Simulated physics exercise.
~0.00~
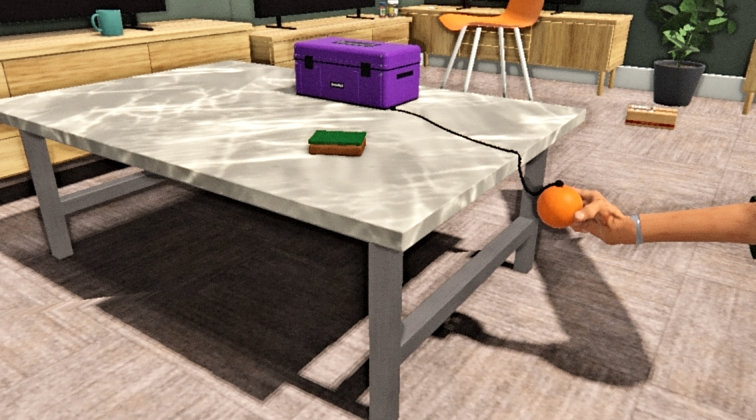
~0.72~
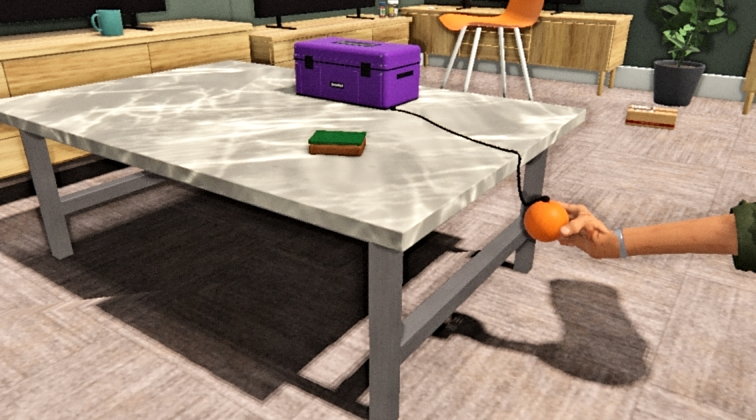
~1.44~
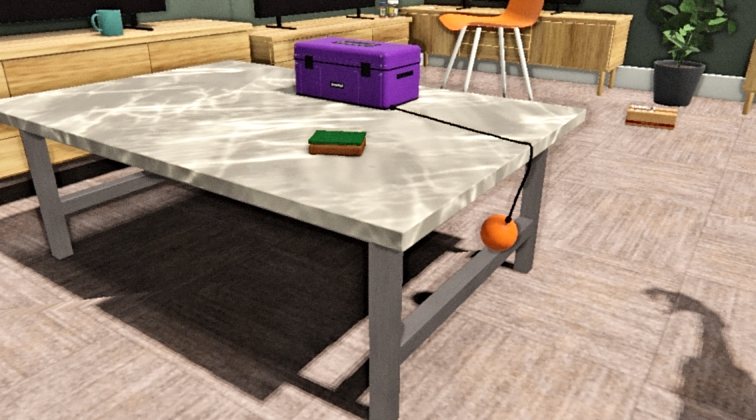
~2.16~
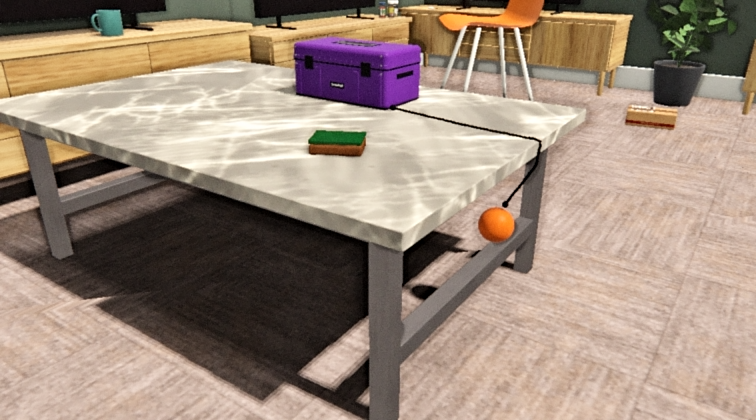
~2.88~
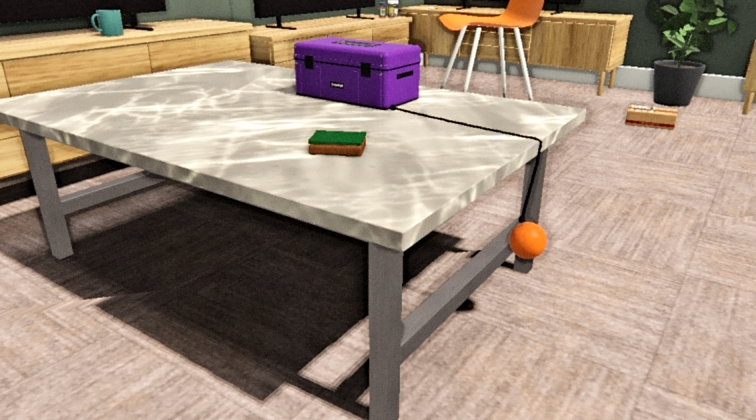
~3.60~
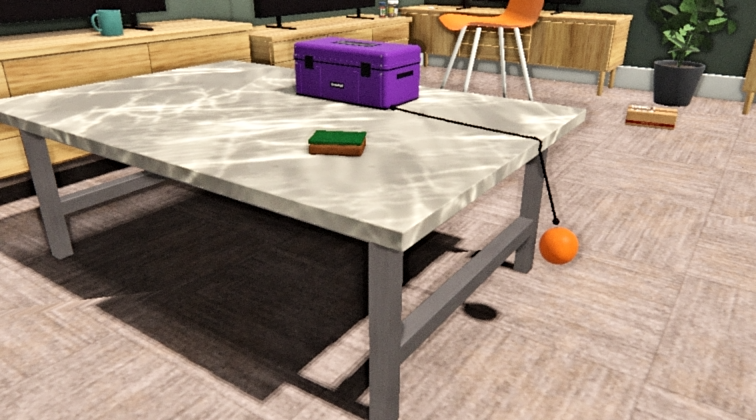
An orange tied to a black shoelace was held beside a table by a hand, which let go and drew back, and the orange swung left under the edge, then back right, ending up dangling above the floor while the purple toolbox and sponge stayed put.
